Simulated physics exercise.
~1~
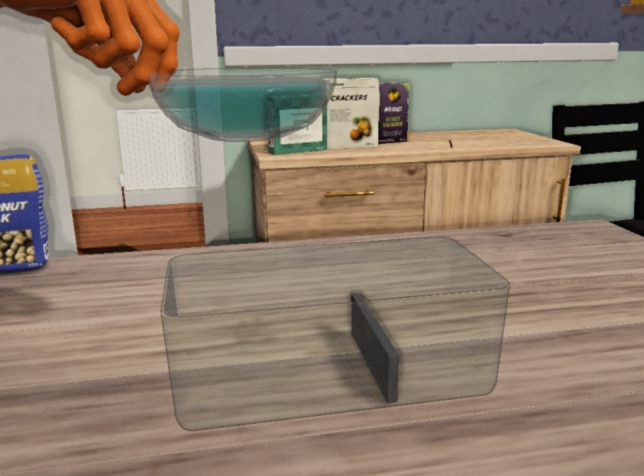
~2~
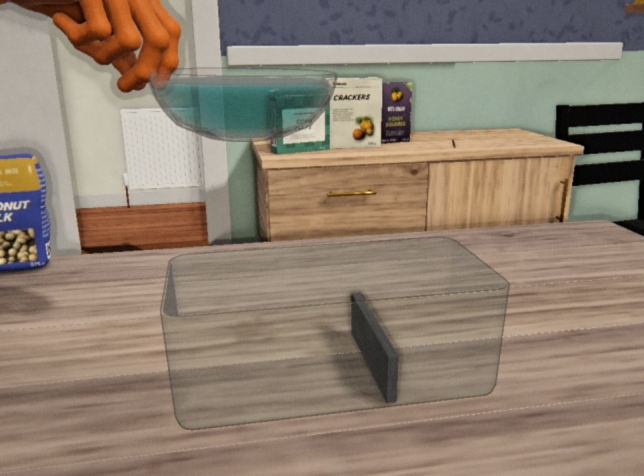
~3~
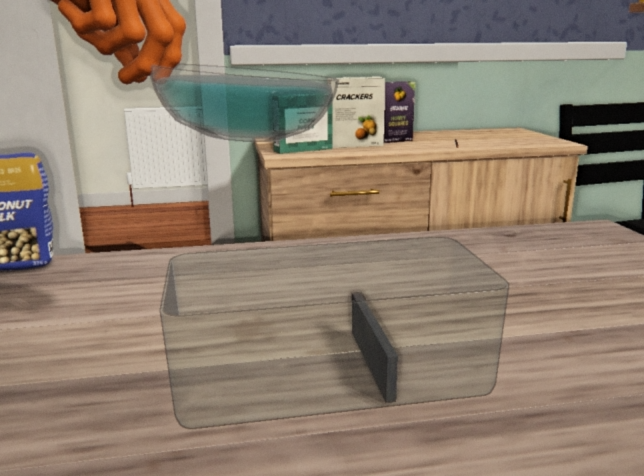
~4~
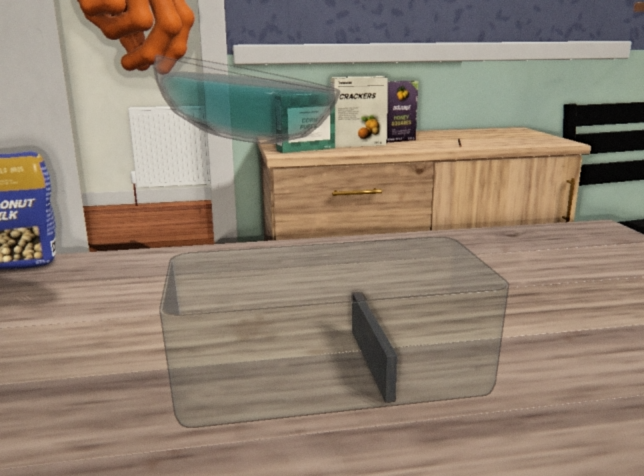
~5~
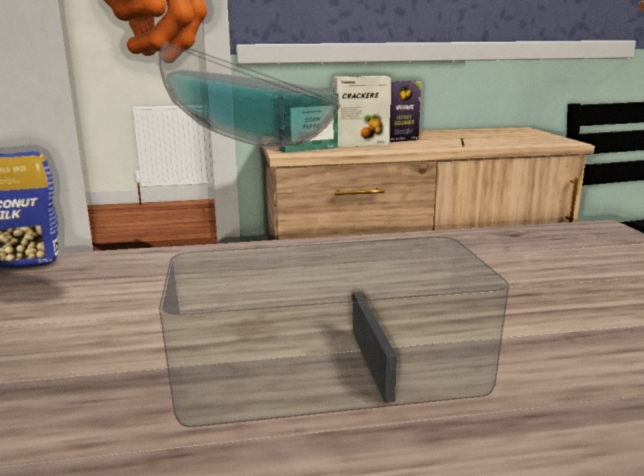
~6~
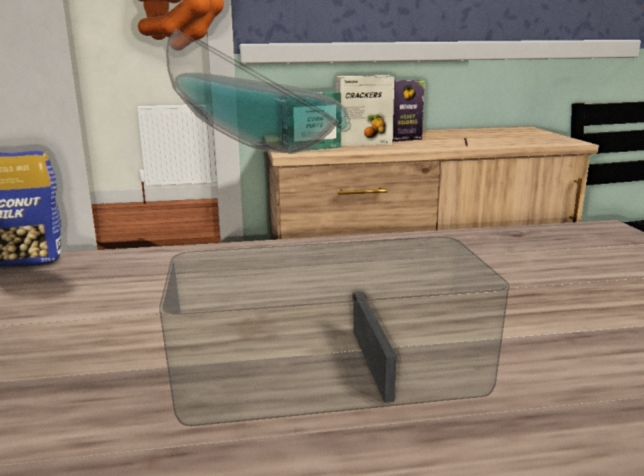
Orange hand tilting a clear bowl of teal liquid down to the right above a transparent basin with a low dark wall.
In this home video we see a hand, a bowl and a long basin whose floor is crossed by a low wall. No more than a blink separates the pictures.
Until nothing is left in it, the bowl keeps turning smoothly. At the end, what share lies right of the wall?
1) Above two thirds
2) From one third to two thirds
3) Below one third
2, from one third to two thirds.
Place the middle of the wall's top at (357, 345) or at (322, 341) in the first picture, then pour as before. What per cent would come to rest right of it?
Try one about 55 %, try two about 75 %.
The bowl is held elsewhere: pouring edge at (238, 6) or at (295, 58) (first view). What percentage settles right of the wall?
Try one: 5 %; try two: 30 %.
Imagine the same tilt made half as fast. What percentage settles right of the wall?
It comes to near 75 per cent.
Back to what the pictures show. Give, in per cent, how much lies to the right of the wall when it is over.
About 60 per cent.
A moment on, the bowl is tipped on its side and 6 per cent is still to pour, 3 is left of the wall and 39 right of it.
Next, the bowl is tipped on its side and 0 per cent is still to pour, 26 is left of the wall and 57 right of it.
Then the bowl is tipped on its side and 0 per cent is still to pour, 38 is left of the wall and 58 right of it.
Later the bowl is tipped on its side and 0 per cent is still to pour, 39 is left of the wall and 58 right of it.
In the end 39 per cent lies left of the wall, 58 right of it and 3 outside.
